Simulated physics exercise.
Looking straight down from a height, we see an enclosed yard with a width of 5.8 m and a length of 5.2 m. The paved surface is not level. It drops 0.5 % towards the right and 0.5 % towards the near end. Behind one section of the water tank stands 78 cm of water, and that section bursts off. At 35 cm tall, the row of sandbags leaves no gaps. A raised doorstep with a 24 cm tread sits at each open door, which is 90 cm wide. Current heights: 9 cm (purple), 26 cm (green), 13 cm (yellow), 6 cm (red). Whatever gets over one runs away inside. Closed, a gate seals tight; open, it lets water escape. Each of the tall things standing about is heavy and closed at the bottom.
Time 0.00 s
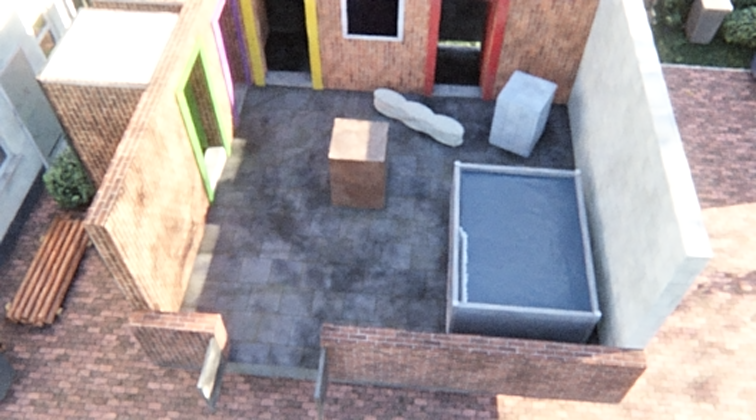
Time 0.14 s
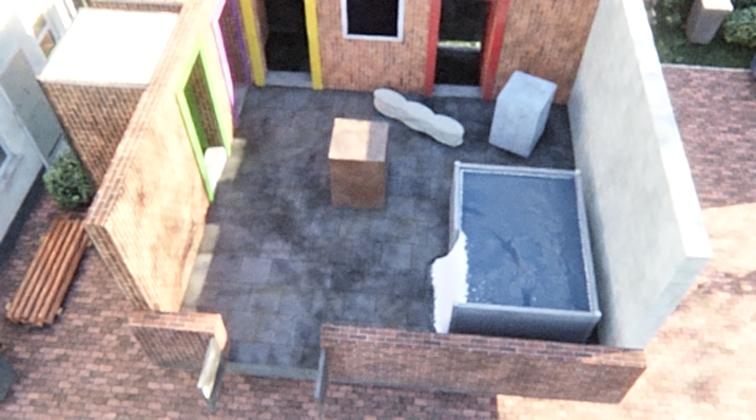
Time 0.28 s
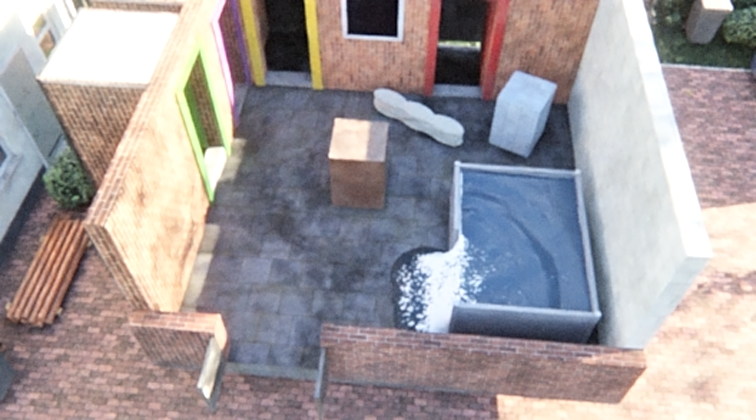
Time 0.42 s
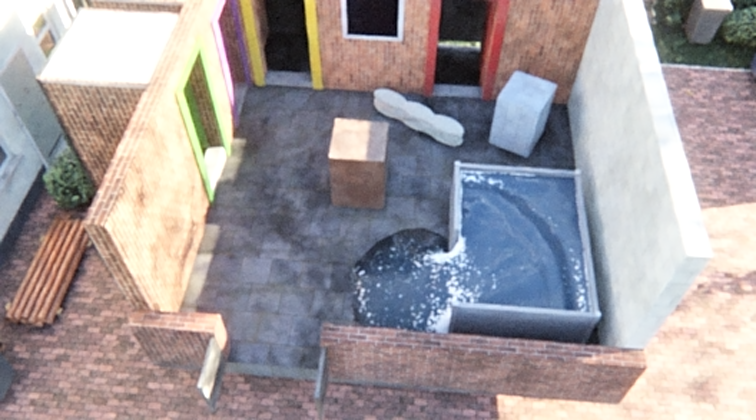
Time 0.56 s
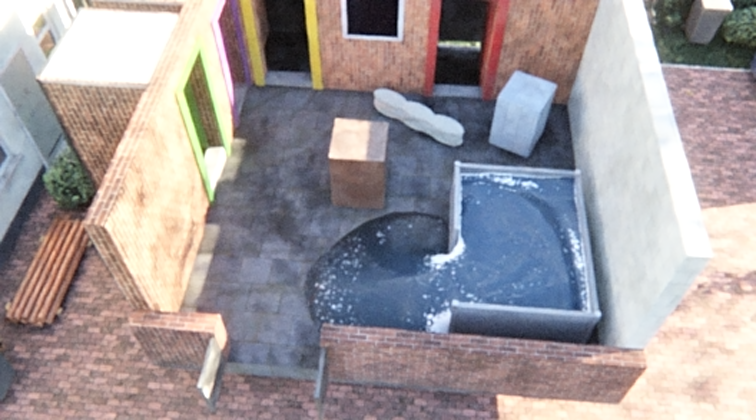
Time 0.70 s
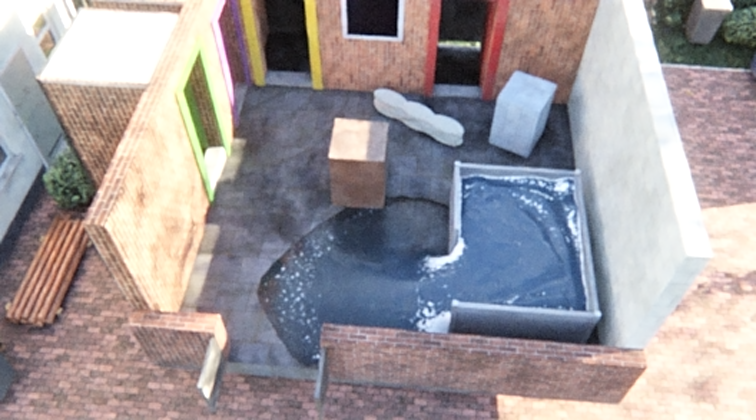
In a brick-walled yard, water bursts from a tank's left side and spreads leftward across the paving.
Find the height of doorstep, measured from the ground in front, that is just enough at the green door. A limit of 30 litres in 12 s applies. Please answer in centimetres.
Roughly 13 cm is just enough.
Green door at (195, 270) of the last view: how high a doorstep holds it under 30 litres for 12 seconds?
Something near 28 cm.
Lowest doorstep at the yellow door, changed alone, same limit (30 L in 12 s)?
Door yellow, min height approx. 18 cm.
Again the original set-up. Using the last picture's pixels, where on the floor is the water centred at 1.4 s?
(448, 276) or so.
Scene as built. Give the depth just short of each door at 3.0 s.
Depths in cm: Purple 6, green 19, yellow 11, red 0.
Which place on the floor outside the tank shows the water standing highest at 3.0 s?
About (238, 287).
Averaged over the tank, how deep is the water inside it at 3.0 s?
Close to 31 cm deep on average.
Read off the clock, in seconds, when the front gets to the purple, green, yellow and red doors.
Arrives: Purple 2.4 s / green 1.6 s / yellow 2.8 s / red 4.0 s.
After 1.4 s water covers 40 % of the floor, deepest (48 cm) near (170, 340); it has not reached the green door.
After 3.0 s water covers 55 % of the floor, deepest (31 cm) near (238, 287); 19 cm at the green door, 0 litres in over its 26 cm doorstep.
After 12.0 s water covers 95 % of the floor, deepest (13 cm) near (578, 195); 7 cm at the green door, 0 litres in over its 26 cm doorstep.
At the green door as built, the water arrived by 1.6 s and peaked near 21 cm at 2.6 s.
Run again over the same 12 s with other heights there, 52 litres in over 10.5 cm, 21 litres over 14.5 cm. The limit of 30 litres is kept from about 13 cm up.
